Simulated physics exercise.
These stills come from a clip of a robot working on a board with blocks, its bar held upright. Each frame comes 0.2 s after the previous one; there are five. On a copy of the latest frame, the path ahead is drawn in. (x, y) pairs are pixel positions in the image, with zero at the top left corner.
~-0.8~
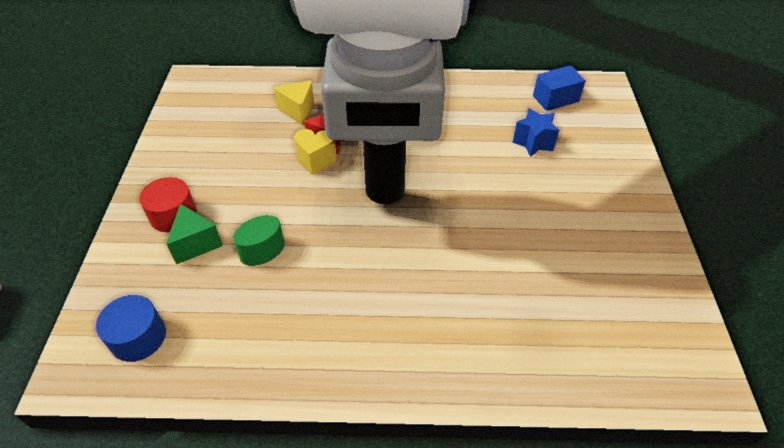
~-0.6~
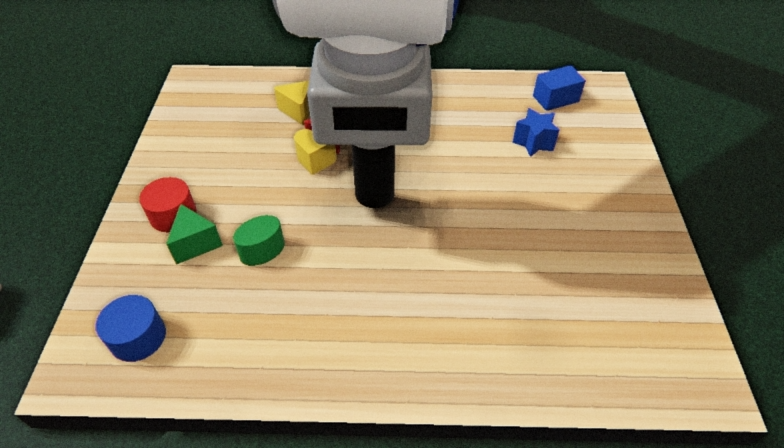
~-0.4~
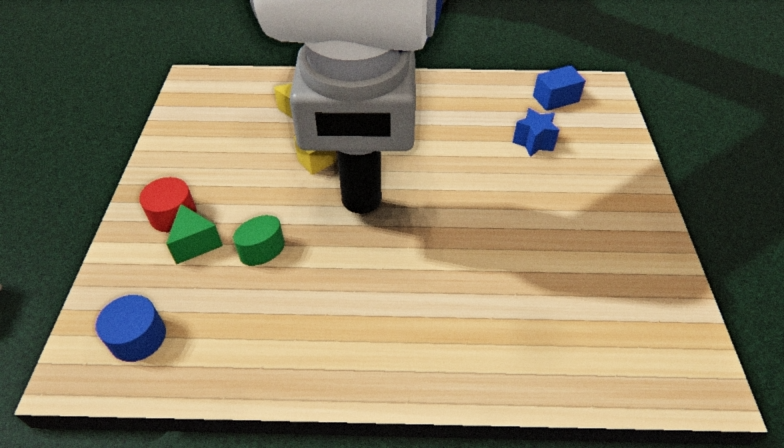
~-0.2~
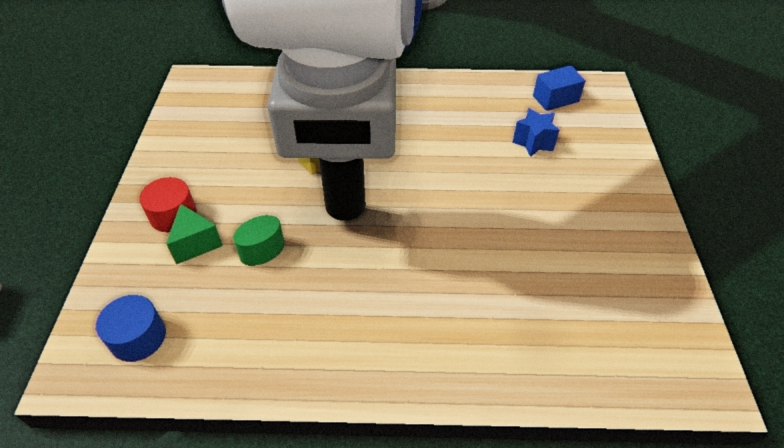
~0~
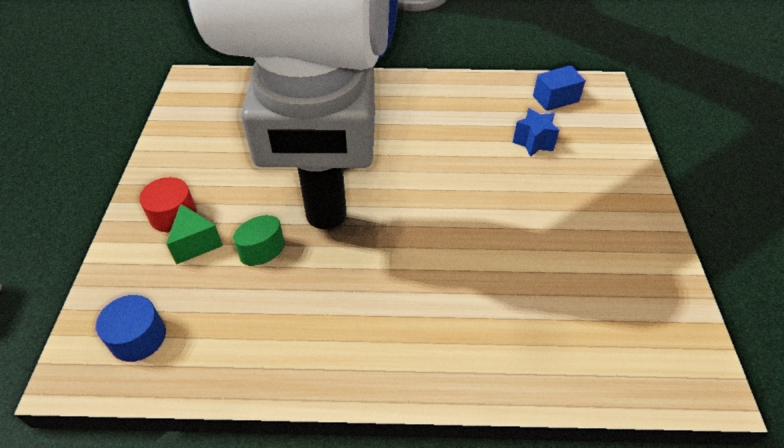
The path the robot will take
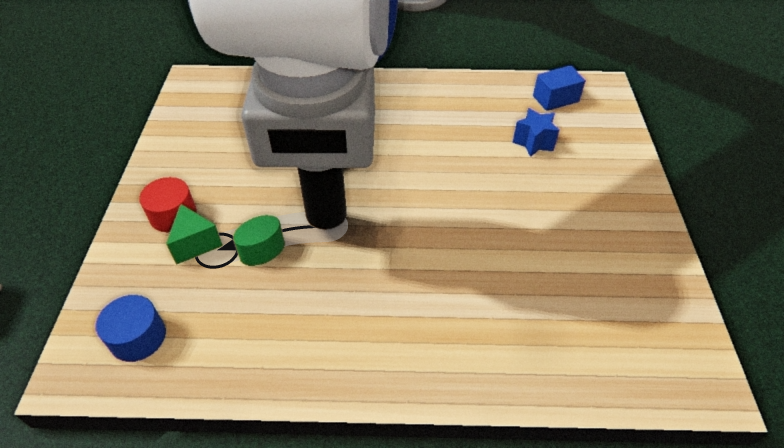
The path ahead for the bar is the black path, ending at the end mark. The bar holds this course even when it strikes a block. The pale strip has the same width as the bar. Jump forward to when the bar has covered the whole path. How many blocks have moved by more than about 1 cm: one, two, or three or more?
Answer: Two blocks.
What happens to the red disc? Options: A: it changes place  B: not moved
Correct choice: B.
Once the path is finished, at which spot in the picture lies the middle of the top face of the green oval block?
I predict (199, 265).
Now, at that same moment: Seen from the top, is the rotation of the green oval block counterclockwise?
Yes, that is what happens.
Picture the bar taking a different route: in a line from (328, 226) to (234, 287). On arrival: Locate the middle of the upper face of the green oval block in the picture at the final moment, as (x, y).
It is going to be at (186, 252).
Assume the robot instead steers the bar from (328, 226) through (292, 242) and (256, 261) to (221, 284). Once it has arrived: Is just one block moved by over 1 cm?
My answer is yes.
Drawn move, from (328, 226) over (273, 233) to (217, 250).
What follows on the original path. One third of the way, bar (288, 217); green oval block (249, 233).
Two thirds of the way, bar (251, 227); green oval block (219, 250), turned 40° anticlockwise.
At the end, bar (213, 239); red disc still; green triangle (170, 226), turned 40° clockwise; green oval block (199, 265), turned 90° anticlockwise.
